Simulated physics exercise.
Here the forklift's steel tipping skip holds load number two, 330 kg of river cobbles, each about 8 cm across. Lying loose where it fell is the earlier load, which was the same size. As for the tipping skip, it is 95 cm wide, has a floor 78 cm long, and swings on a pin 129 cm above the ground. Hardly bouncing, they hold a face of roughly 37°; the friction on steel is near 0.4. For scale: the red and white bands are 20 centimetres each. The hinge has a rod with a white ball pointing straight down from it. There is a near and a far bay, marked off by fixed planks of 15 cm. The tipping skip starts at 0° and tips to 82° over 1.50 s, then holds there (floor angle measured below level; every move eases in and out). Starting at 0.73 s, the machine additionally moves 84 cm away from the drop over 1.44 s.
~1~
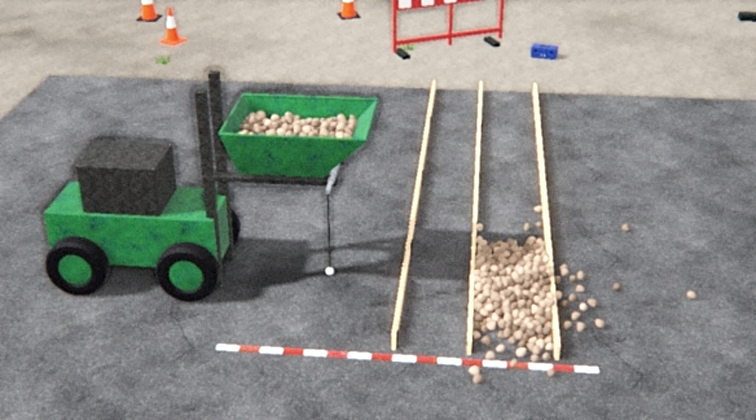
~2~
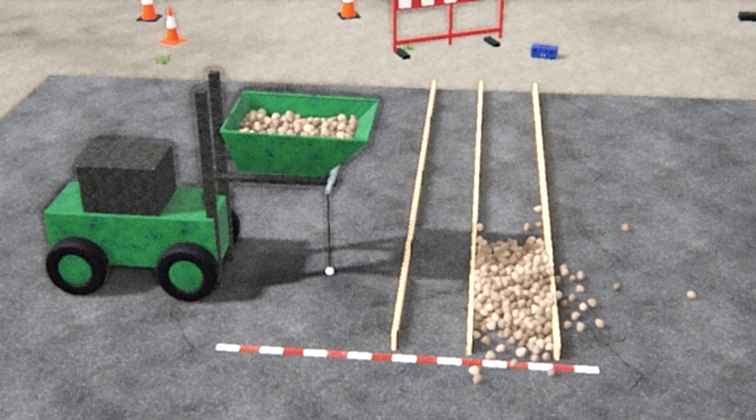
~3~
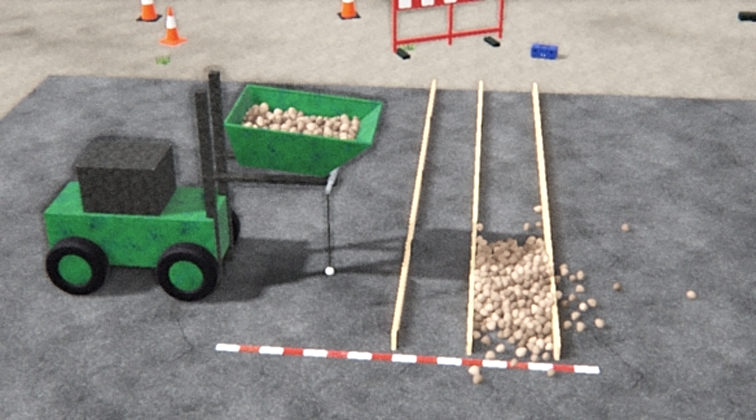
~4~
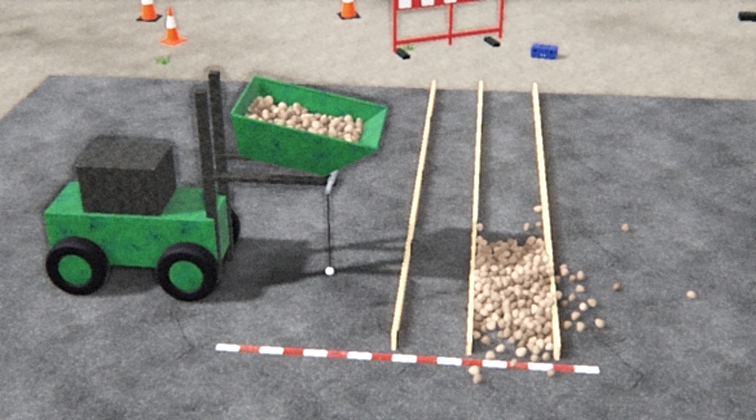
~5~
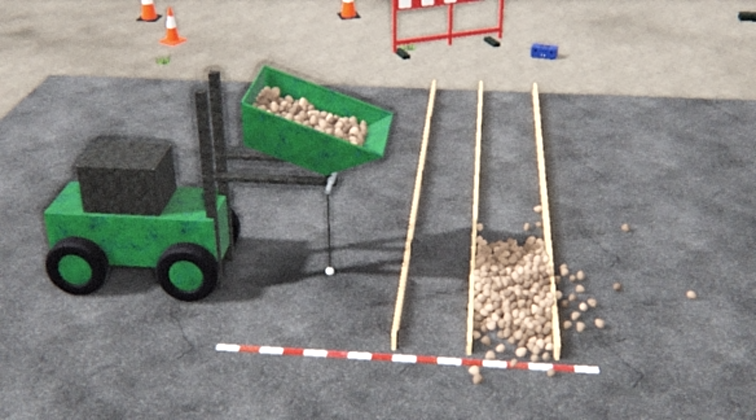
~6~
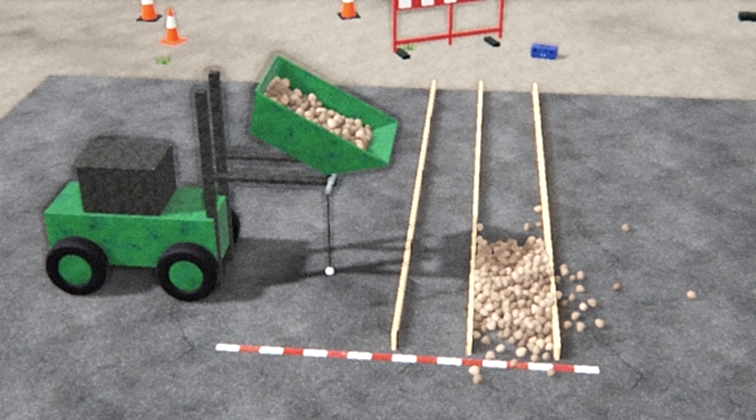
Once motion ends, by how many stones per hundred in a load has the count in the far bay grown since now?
It has grown by about 0 per hundred.
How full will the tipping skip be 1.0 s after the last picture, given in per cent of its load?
It holds some 15 percent.
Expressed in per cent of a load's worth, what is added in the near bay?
Some 50 per cent.
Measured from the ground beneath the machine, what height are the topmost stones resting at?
It reaches near 30 cm up from the ground.
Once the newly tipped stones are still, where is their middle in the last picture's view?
Near (398, 283).
Then, 0.5 s after the last picture the floor is at 69°; in per cent of one load, 98 in the tipping skip, 2 short of the bays, 96 in the far bay, 4 past the last board; the foremost stones are at (632, 286).
Then, 1.0 s after the last picture the floor is at 82°; in per cent of one load, 14 in the tipping skip, 44 short of the bays, 41 in the near bay, 96 in the far bay, 4 past the last board; the foremost stones are at (632, 286).
Then, 2.0 s after the last picture the floor is at 82°; in per cent of one load, 0 in the tipping skip, 52 short of the bays, 48 in the near bay, 96 in the far bay, 4 past the last board; the foremost stones are at (632, 286).
Then, 4.5 s after the last picture the floor is at 82°; in per cent of one load, 0 in the tipping skip, 52 short of the bays, 48 in the near bay, 96 in the far bay, 4 past the last board; the foremost stones are at (632, 286). Net gain in the far bay, 0.
